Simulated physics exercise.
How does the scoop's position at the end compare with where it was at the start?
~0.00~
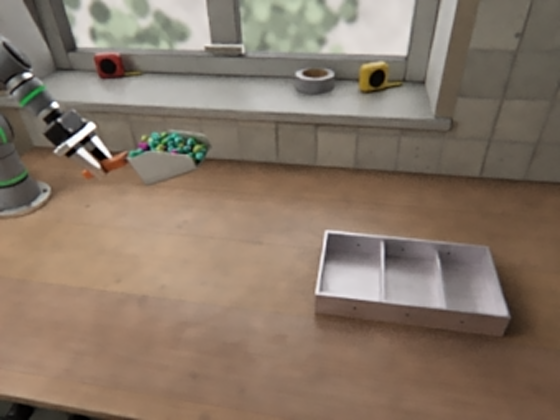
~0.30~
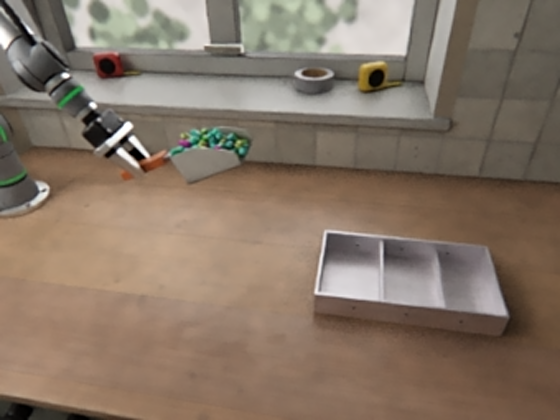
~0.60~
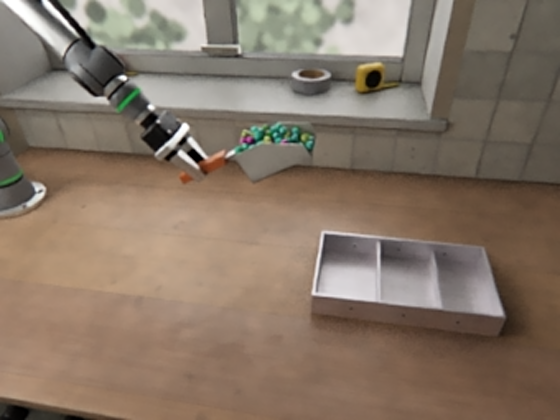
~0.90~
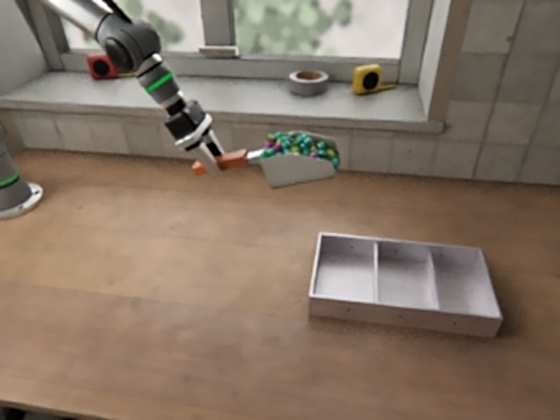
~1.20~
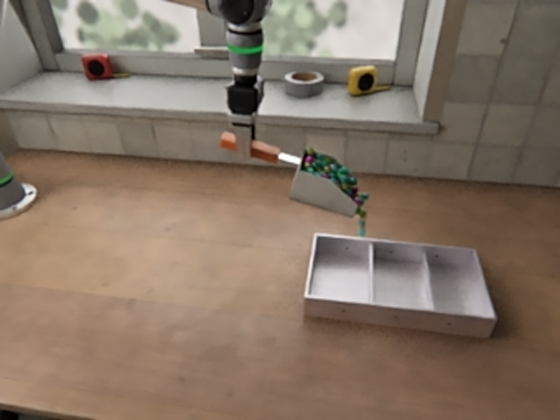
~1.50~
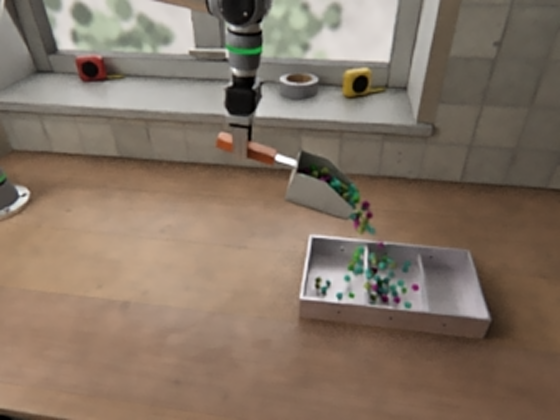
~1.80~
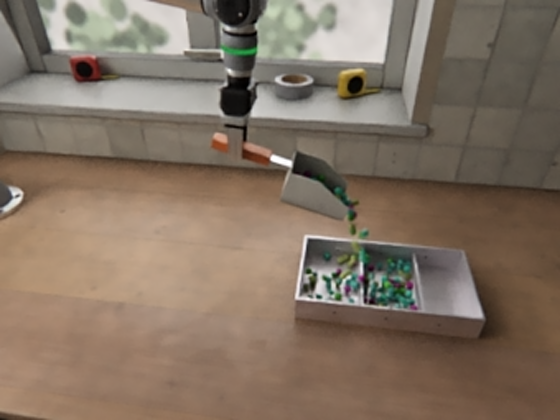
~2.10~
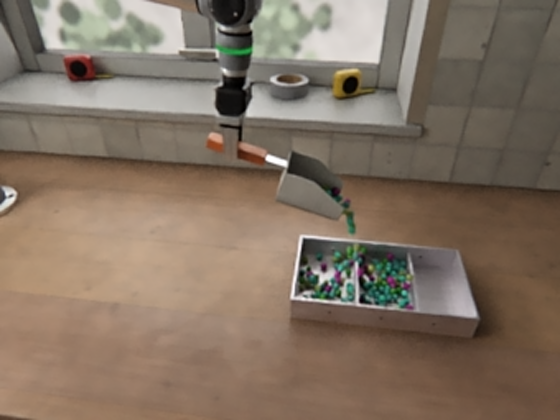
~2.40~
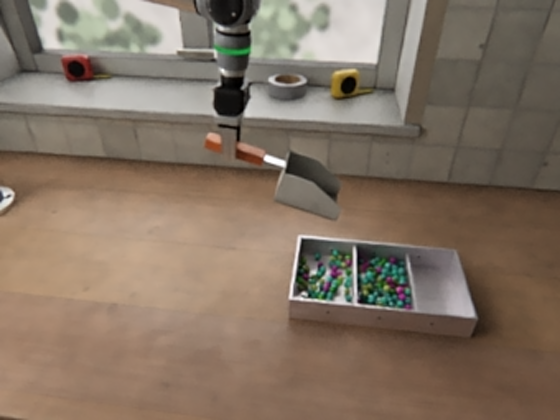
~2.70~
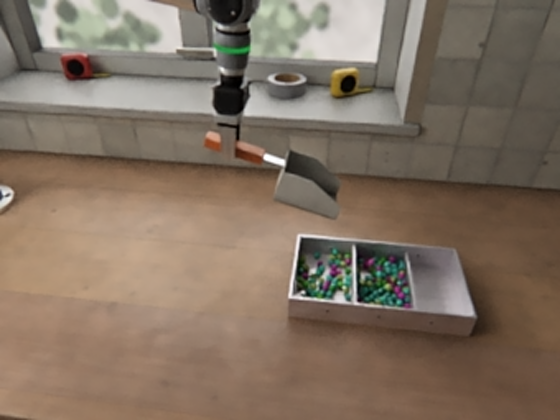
The scoop starts at the left side of the view and ends farther to the right and slightly lower, just above and behind the tray.
